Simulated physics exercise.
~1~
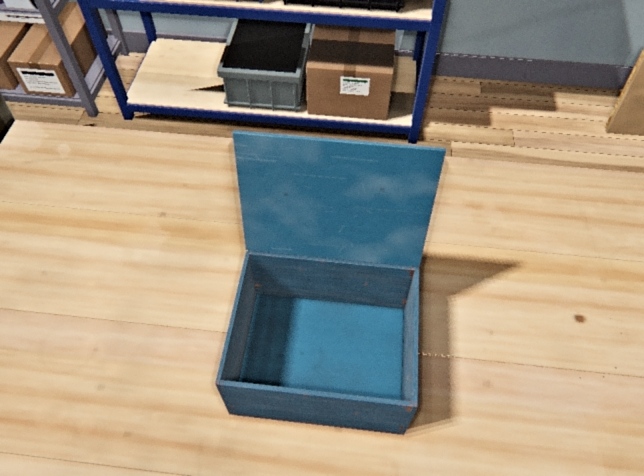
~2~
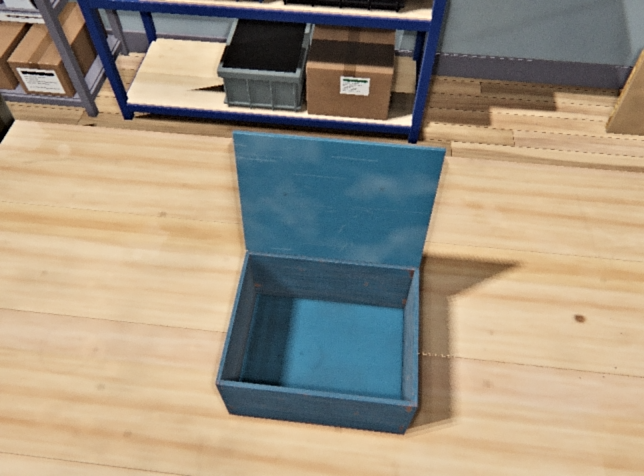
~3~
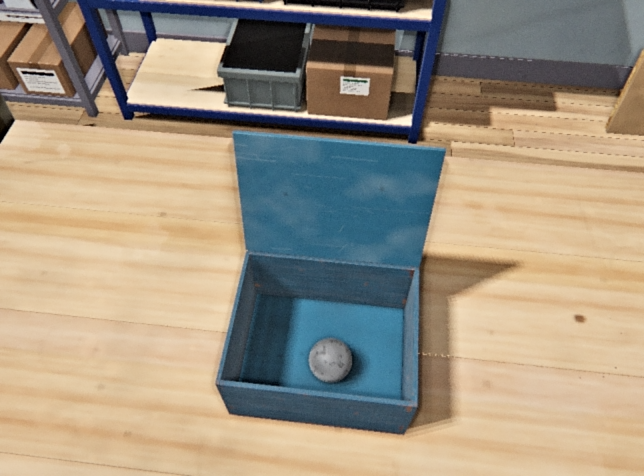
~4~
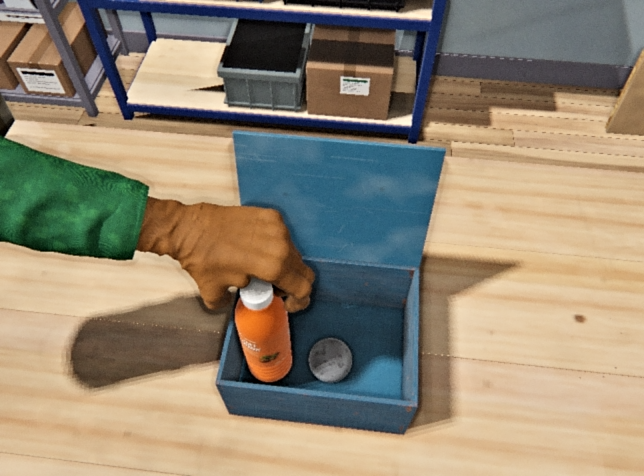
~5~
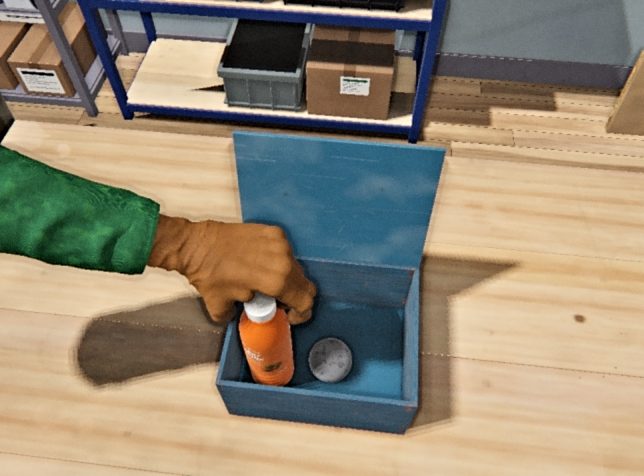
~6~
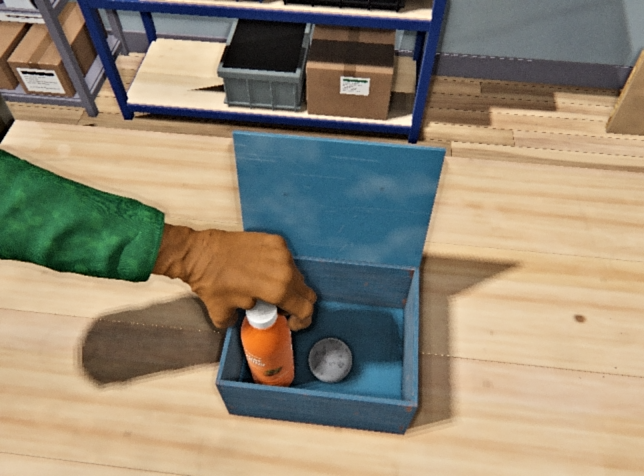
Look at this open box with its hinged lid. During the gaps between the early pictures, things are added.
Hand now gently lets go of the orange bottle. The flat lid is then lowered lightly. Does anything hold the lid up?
Stays open.
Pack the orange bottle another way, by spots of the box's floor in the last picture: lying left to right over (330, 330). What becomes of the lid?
The lid goes all the way down.
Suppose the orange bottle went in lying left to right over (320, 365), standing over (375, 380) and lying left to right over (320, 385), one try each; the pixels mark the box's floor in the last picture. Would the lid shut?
Try one: The lid comes all the way down; try two: It remains open; try three: It comes all the way down.
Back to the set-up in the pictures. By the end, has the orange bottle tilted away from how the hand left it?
It keeps its pose.
Then, 1.20 s later than the last frame, lid starting down.
Then, 1.60 s later than the last frame, lid 59° above the rim.
When it is over, lid 37° above the rim; both as before. End places, in pixels of the last picture, orange bottle near (268, 345).
